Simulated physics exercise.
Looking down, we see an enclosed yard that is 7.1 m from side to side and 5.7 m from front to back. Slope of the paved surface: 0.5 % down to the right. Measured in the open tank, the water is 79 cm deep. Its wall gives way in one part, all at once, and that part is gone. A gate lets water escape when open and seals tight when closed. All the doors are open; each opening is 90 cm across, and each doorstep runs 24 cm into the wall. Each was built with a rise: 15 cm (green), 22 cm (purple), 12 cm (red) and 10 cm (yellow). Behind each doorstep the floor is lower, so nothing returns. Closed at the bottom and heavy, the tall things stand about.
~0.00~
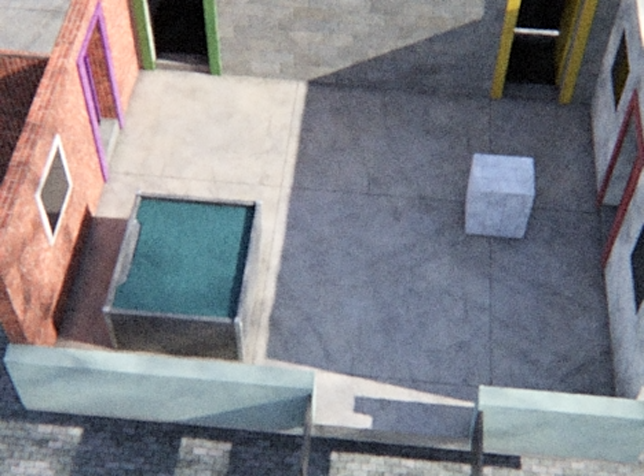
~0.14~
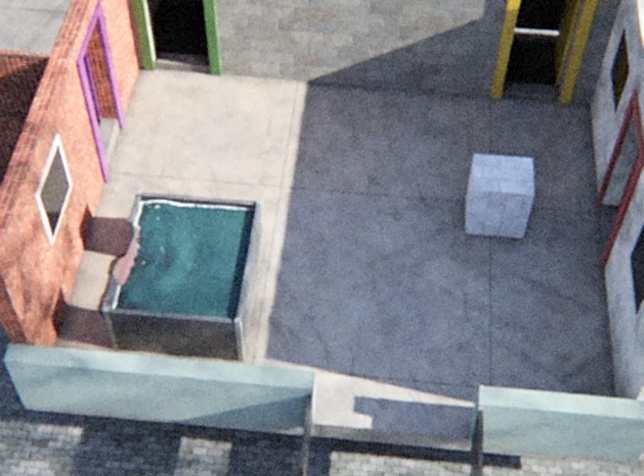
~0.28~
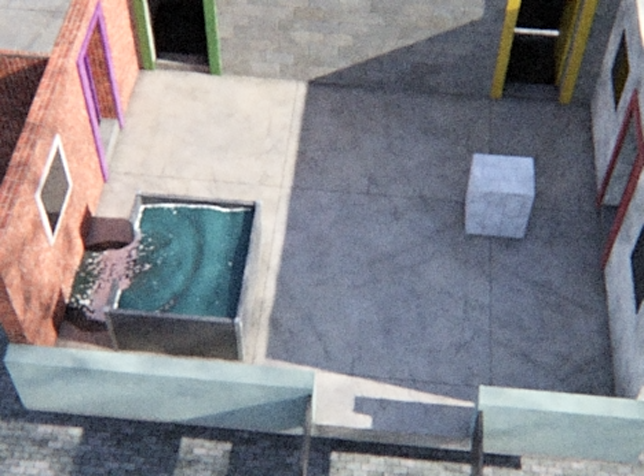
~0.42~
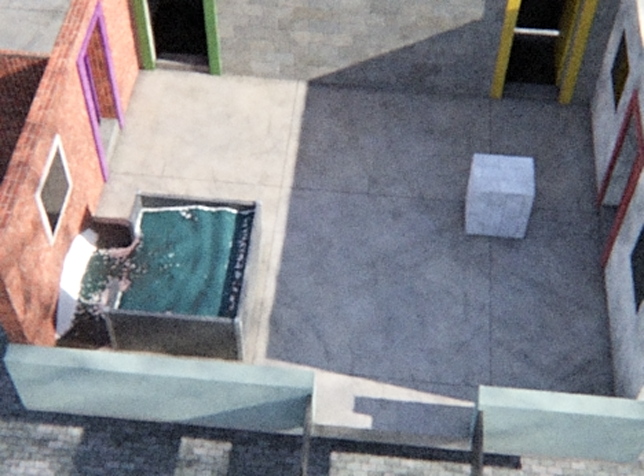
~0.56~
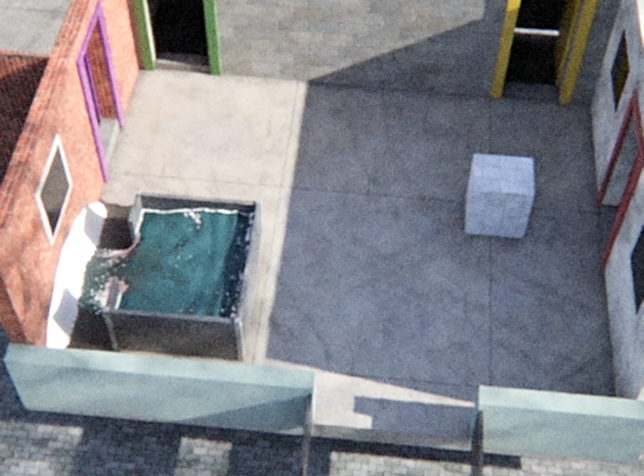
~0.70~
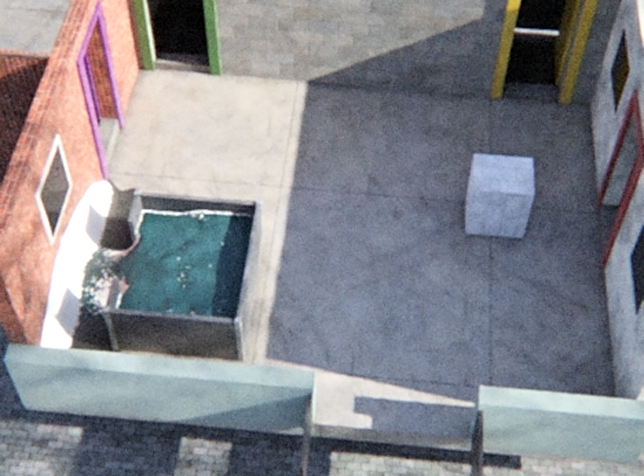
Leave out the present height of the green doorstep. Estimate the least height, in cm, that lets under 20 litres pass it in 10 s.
I would say 17 cm.
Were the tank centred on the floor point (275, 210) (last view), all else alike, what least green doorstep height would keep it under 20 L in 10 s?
Then it needs to be around 23 cm high.
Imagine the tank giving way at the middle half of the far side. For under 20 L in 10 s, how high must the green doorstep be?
Then roughly 25 cm.
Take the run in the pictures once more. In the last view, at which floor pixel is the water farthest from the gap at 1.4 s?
At about (138, 72).
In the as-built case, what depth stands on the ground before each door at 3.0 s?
Door by door, in centimetres - green 19, purple 6, red 0, yellow 0.
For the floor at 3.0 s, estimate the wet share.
Around 45 per cent of the free floor.
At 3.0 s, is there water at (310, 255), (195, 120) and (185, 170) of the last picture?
One by one: Clear, drenched, drenched.
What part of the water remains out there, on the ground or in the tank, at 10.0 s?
Around 94 in a hundred parts remain.
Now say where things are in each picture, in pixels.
The first frame shows still water, 79 cm deep, in the open tank at (186, 258); the green door at (177, 22) is dry.
In the second frame, the front is at (104, 308), 0.3 m from the gap at (132, 277); 0.3 m2 of floor is wet, 79 cm left at the back.
In the third frame, the front is at (67, 308), 0.8 m from the gap at (132, 278); 0.9 m2 of floor is wet, 78 cm left at the back.
In the fourth frame, water pours out at (132, 279) and has run 0.9 m, to (56, 343); about 18 cm deep outside, 70 cm at the back.
In the fifth frame, water pours out at (132, 278) and has run 1.2 m, to (98, 203); about 14 cm deep outside, 66 cm at the back.
In the sixth frame, the gap is at (132, 278), the front 1.6 m out at (105, 181); the back of the open tank holds 66 cm; the green door at (177, 22), 4.2 m from the gap, is still 2.5 m from the nearest water.
After 1.4 s water covers 20 % of the floor, deepest (56 cm) near (49, 367); it has not reached the green door.
After 3.0 s water covers 45 % of the floor, deepest (32 cm) near (73, 286); 19 cm at the green door, 28 litres in over its 15 cm doorstep.
After 10.0 s water covers 90 % of the floor, deepest (10 cm) near (581, 186); 5 cm at the green door, 35 litres in over its 15 cm doorstep.
At the green door as built, the water arrived by 1.6 s and peaked near 27 cm at 2.0 s.
Run again over the same 10 s with other heights there, 50 litres in over 13.5 cm, 6 litres over 21.5 cm. The limit of 20 litres is kept from about 17 cm up.
